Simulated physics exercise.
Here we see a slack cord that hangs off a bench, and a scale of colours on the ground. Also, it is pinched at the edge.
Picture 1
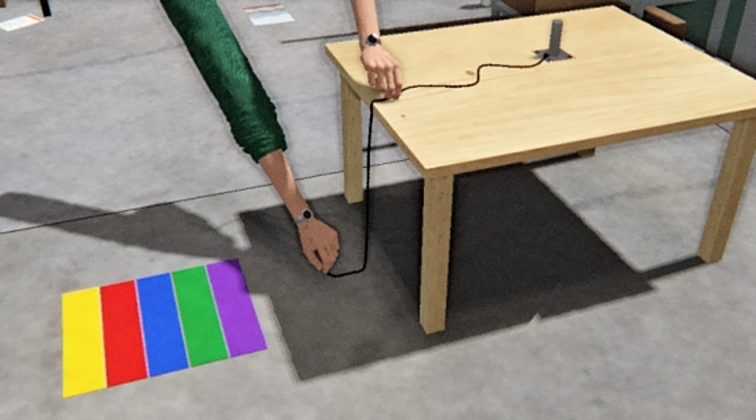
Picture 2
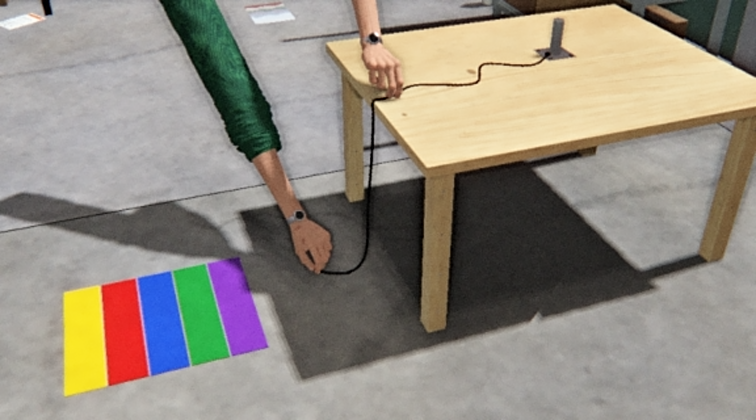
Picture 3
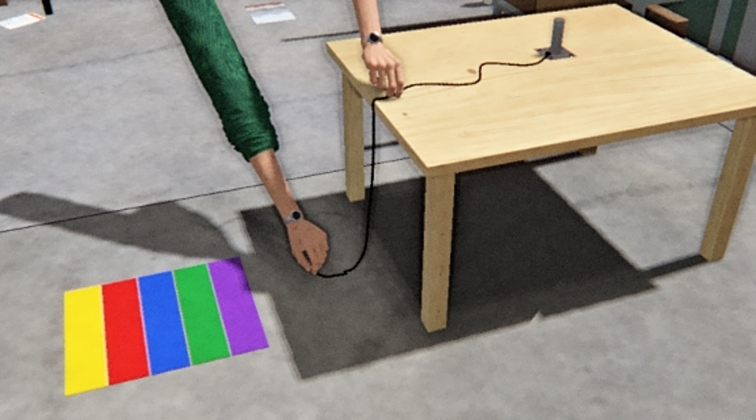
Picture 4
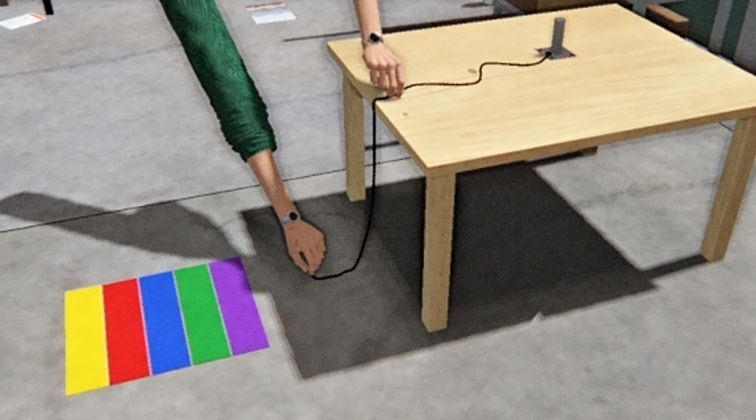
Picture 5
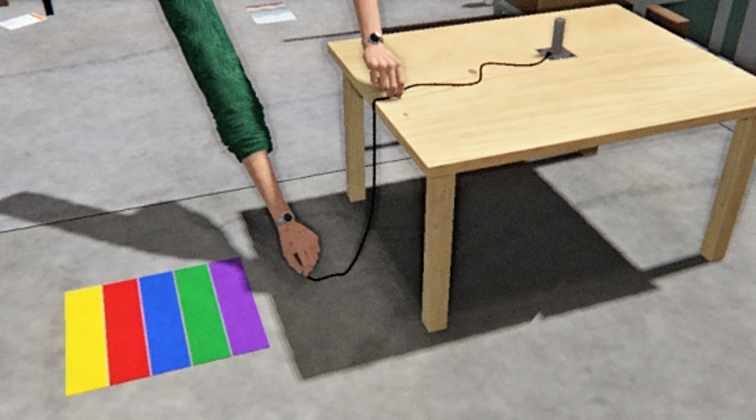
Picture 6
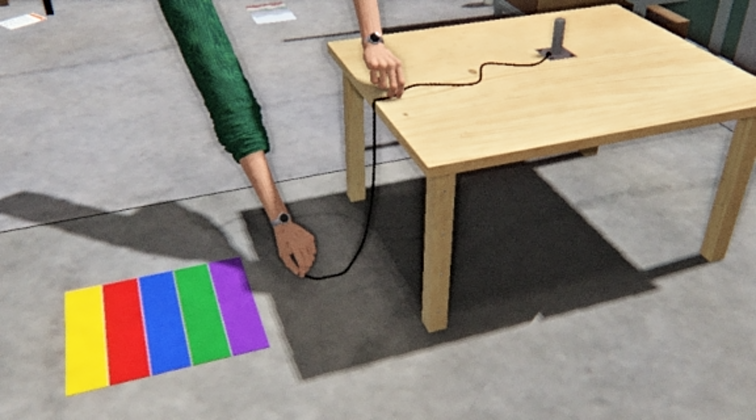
A green-sleeved arm drawing the end of a slack black cord slightly left while another hand pinches it at the table edge.
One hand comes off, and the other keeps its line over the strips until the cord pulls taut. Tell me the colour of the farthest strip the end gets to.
The farthest it gets is blue.
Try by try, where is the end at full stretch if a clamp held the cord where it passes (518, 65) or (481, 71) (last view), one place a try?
(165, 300) and (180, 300).
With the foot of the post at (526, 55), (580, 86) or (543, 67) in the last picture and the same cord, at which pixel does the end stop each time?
The first try gives (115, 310), the second (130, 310) and the third (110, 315).
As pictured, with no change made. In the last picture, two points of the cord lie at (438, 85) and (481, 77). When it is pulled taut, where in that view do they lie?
First one: (408, 90); second one: (456, 78).
Soon after, end near (217, 290); over purple.
Then, end near (181, 298); over green.
At full stretch, end near (158, 303); over blue. The blue one.
